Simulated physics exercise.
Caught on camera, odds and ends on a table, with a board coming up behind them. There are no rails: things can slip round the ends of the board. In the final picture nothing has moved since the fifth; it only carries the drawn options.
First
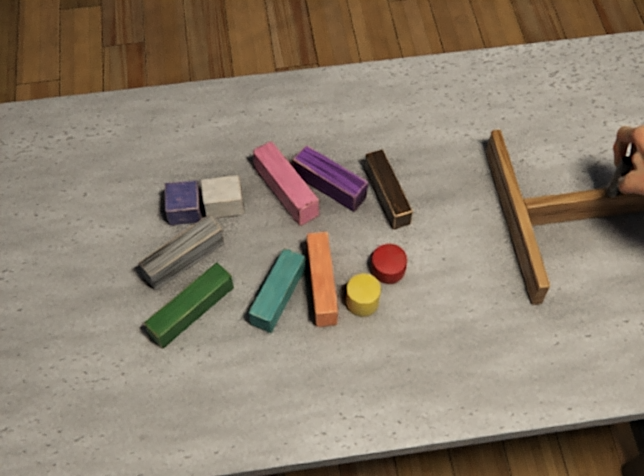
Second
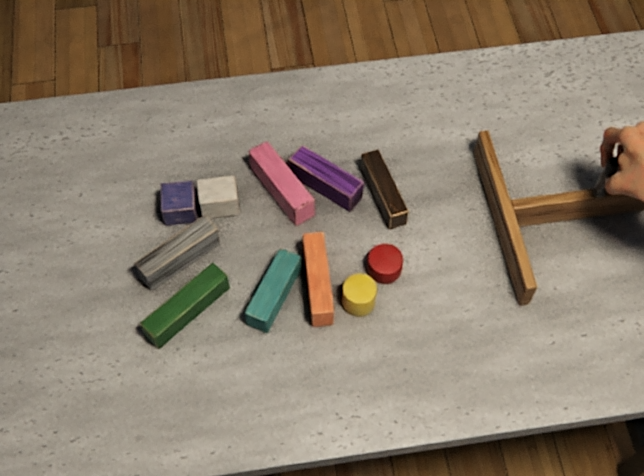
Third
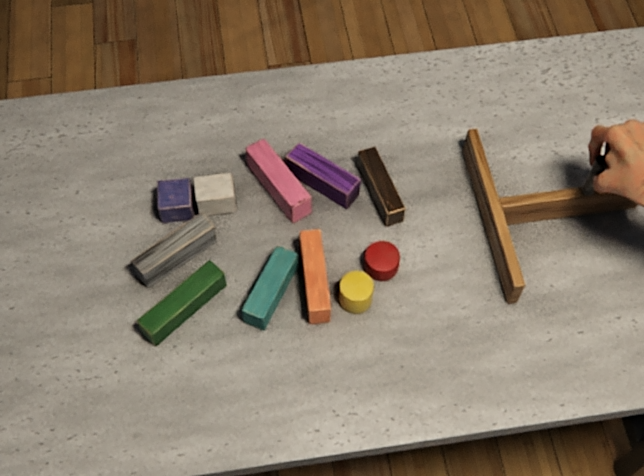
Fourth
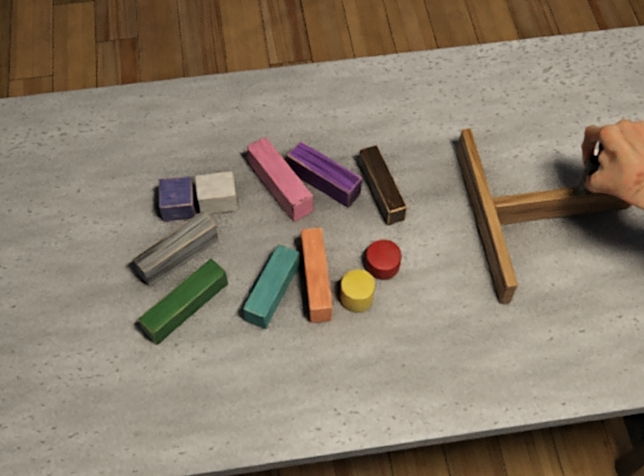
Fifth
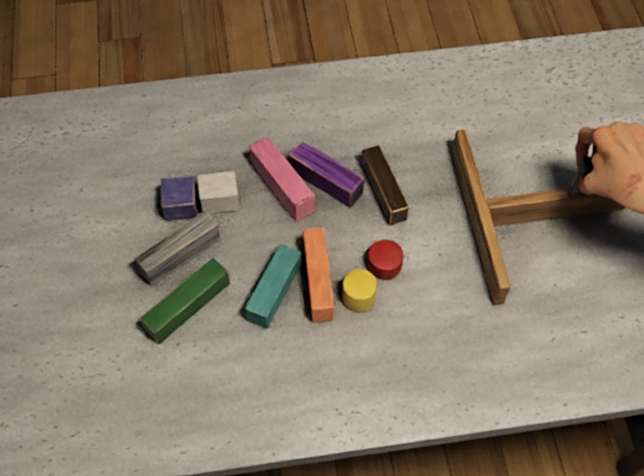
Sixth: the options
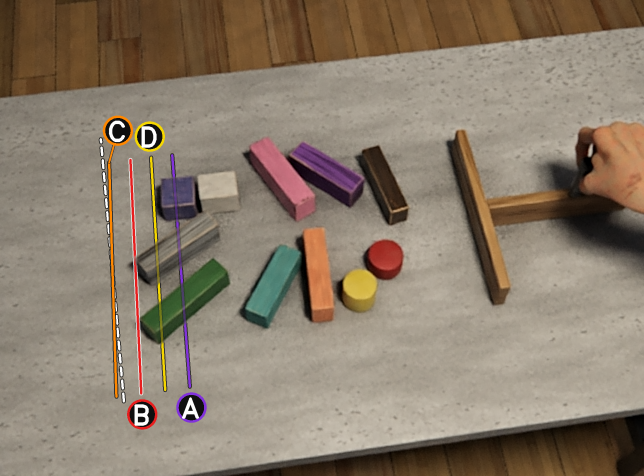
A hand at the right edge holds a wooden T-shaped board on a grey table, seen from above, with wooden floorboards beyond. To its left lie blue and white blocks, pink, purple, dark brown, grey, green, turquoise and orange bars, and red and yellow round pieces. The hand slides the board slowly a short way left, the pieces staying put on the table, while the camera sways slightly.
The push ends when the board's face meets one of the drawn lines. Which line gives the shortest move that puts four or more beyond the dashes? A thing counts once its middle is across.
It must go as far as A.
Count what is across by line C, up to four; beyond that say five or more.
In all, five or more.
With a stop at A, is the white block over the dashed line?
By then, yes.
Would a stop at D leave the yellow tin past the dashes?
No.
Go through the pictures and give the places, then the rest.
In the first frame, turquoise bar (278, 290); green bar (191, 305); purple stick (330, 178).
In the second frame, board (507, 205); white block (219, 197).
In the third frame, board (496, 203); pink bar (278, 180).
In the fourth frame, board (488, 203); blue block (177, 198).
In the fifth frame, board (482, 204); orange bar (318, 275); red tin (386, 260); turquoise bar (274, 286).
On the copy, A at (180, 262); B at (135, 268); C at (112, 271); D at (158, 265); the dashed line at (111, 259).
On A. First, board (375, 218); grey stick (179, 248); green bar (187, 301); none across.
Then, board (266, 231); blue block (132, 204); green bar (154, 312); none across.
Finally, board (180, 242); blue block (50, 213); green bar (90, 346); five across.
By contrast, B gets eight across, but is farther than needed; C gets eleven across, but is farther than needed; D gets seven across, but is farther than needed.
